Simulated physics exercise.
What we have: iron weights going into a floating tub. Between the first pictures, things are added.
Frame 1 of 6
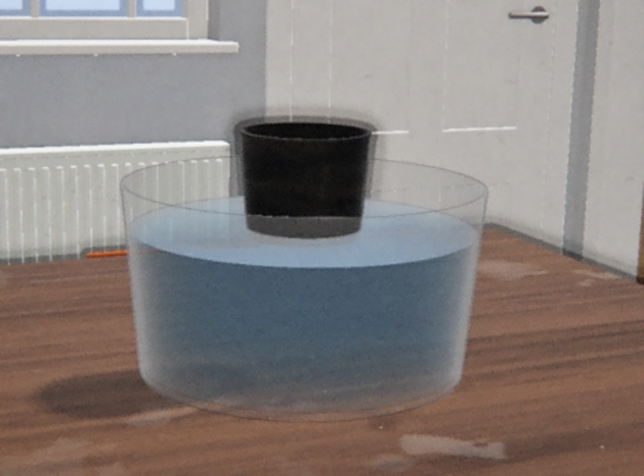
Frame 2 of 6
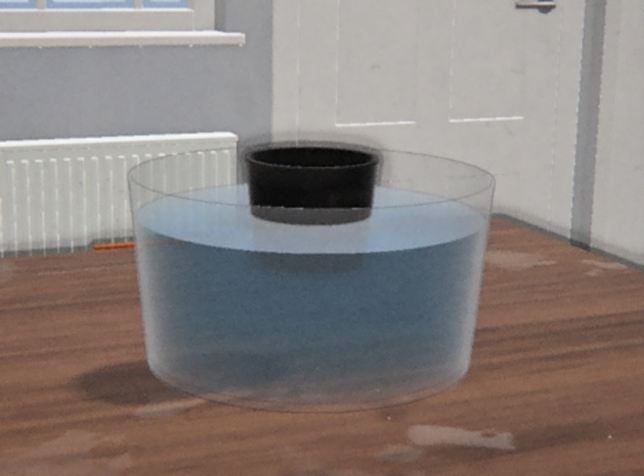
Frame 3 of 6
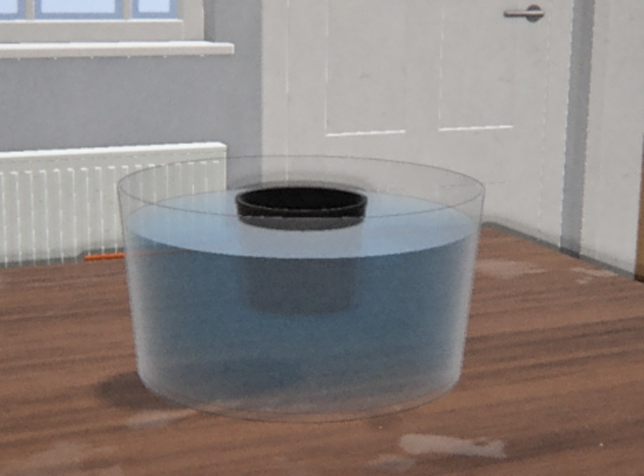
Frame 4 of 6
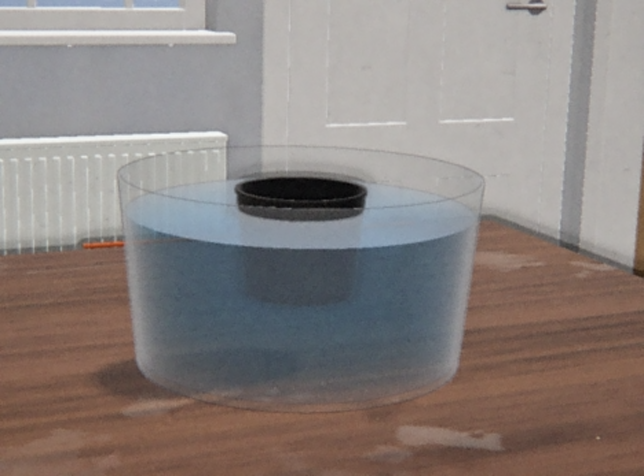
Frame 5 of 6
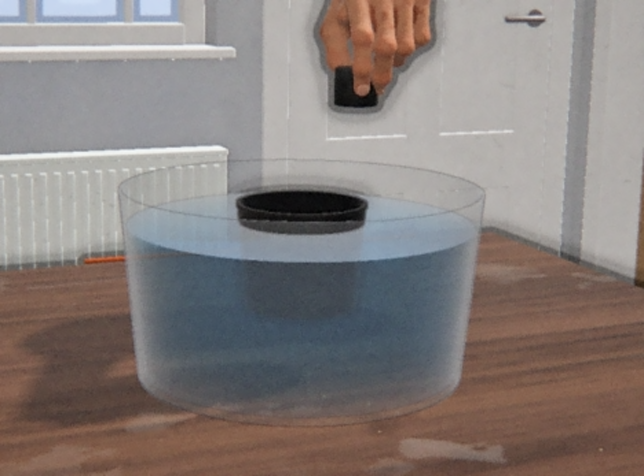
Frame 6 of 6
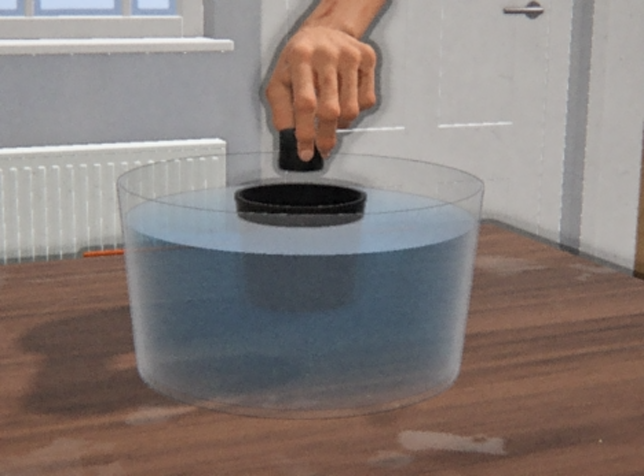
The clip shows a black tub floating in a clear round container of water on a wooden table, sitting lower in the water over the first views, then staying level as a hand lowers a small dark object toward it.
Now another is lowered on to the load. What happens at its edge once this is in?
It will not stay up this time.
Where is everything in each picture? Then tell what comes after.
In the first frame, tub (306, 132) empty; most of its side above the surface.
In the second frame, tub (312, 159) with one aboard; about half of its side above the surface.
In the third frame, tub (301, 200) with two aboard; about a fifth of its side above the surface.
In the fourth frame, tub (301, 191) with two aboard; about a fifth of its side above the surface.
In the fifth frame, tub (302, 204) with two aboard; about a fifth of its side above the surface; the next iron weight in the hand at (356, 86).
In the sixth frame, tub (301, 197) with two aboard; about a fifth of its side above the surface; the next iron weight in the hand at (301, 149).
Shortly, the iron weight is in and the tub dips.
Then, water pours in over its edge.
At the finish, the tub lies on the bottom with its load.
